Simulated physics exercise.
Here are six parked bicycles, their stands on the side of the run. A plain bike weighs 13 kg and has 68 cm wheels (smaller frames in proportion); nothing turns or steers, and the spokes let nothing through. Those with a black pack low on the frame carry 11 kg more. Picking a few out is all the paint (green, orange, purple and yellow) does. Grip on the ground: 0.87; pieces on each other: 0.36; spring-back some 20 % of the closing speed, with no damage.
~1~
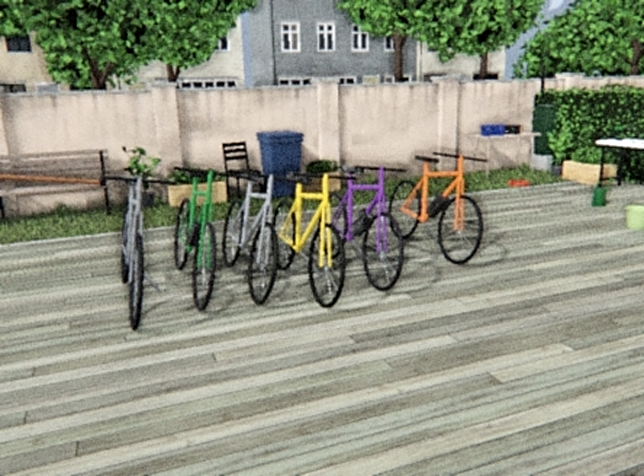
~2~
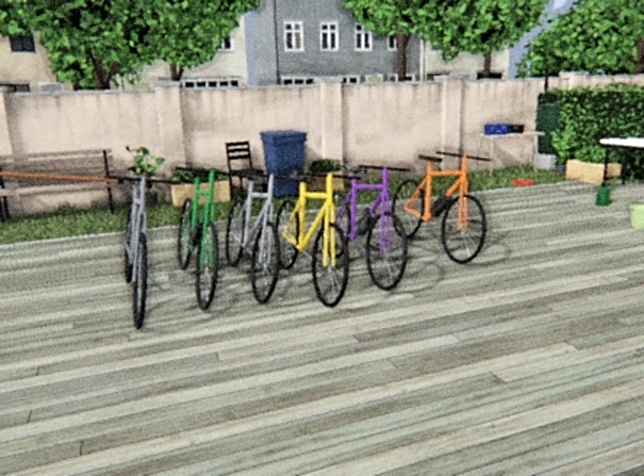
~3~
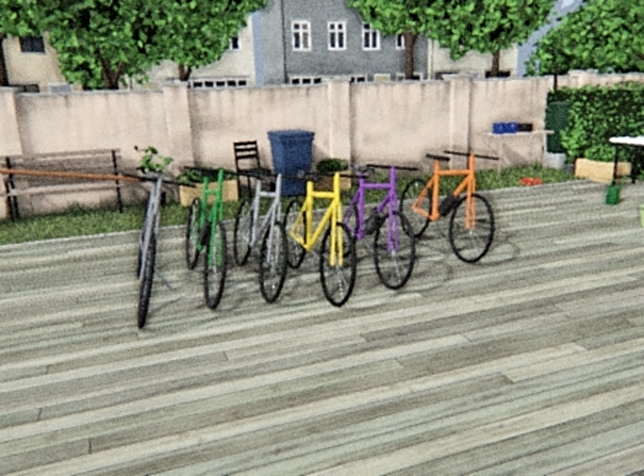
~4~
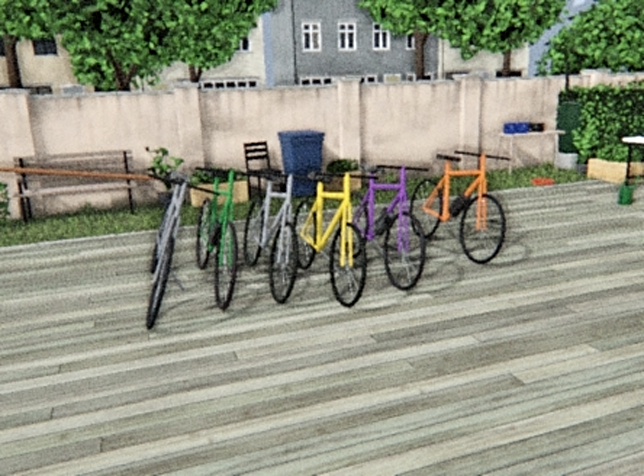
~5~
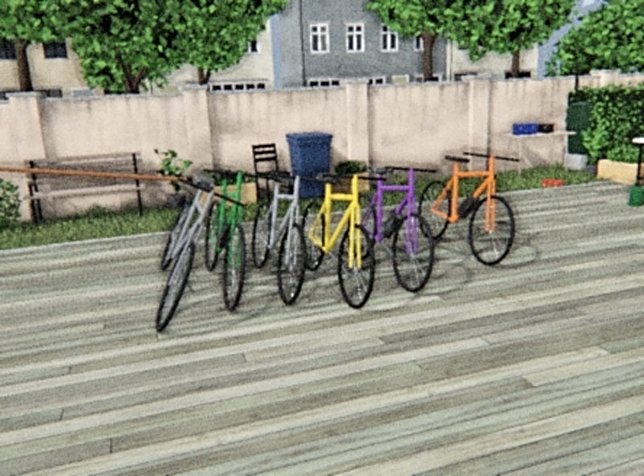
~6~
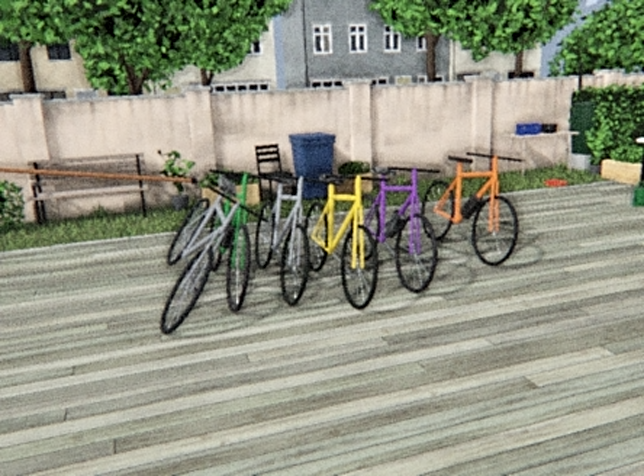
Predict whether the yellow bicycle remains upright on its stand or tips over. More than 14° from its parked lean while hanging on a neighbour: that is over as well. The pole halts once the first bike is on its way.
I'd say it stays put.
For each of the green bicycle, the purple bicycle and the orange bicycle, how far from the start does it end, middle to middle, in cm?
Green 30 cm, purple 0 cm, orange 0 cm.
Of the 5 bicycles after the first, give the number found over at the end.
1.
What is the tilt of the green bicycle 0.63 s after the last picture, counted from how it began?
Angle at that time, about 20 degrees.
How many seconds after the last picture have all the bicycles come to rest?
Near 1.0 s.
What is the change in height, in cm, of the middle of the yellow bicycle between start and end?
Its middle finishes around 0 cm lower.
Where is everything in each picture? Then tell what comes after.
In the first picture (each place is the centre of the face we see best; the camera pans a little), pole end (102, 183) 12 cm from the first bicycle; yellow bicycle (274, 226); purple bicycle (333, 216); green bicycle (215, 251); the others all in place.
Pole end (120, 181) 6 mm from the first bicycle; yellow bicycle (277, 225), in the second picture.
Pole end (143, 180) pushing; yellow bicycle (285, 225); the others all in place, in the third picture.
Pole end pushing; yellow bicycle (295, 225); the others all in place, in the fourth picture.
Pole end (189, 180) pushing; yellow bicycle (303, 227); the others all in place, in the fifth picture.
Pole end (194, 181) stopped; yellow bicycle (306, 228); green bicycle (250, 253); purple bicycle (365, 217); the others all in place, in the sixth picture.
Then, 0.35 s later than the last frame, none of the 5 other bicycles over, 1 disturbed; yellow bicycle unmoved; green bicycle tilted 13°.
Then, 0.63 s later than the last frame, 1 of the 5 other bicycles over; yellow bicycle unmoved; green bicycle tilted 22°.
When it is over, 1 of the 5 other bicycles over; yellow bicycle unmoved; green bicycle tilted 25°; purple bicycle unmoved. Four left standing. In pixels of the last frame, middles, yellow bicycle near (337, 229), green bicycle near (263, 226).
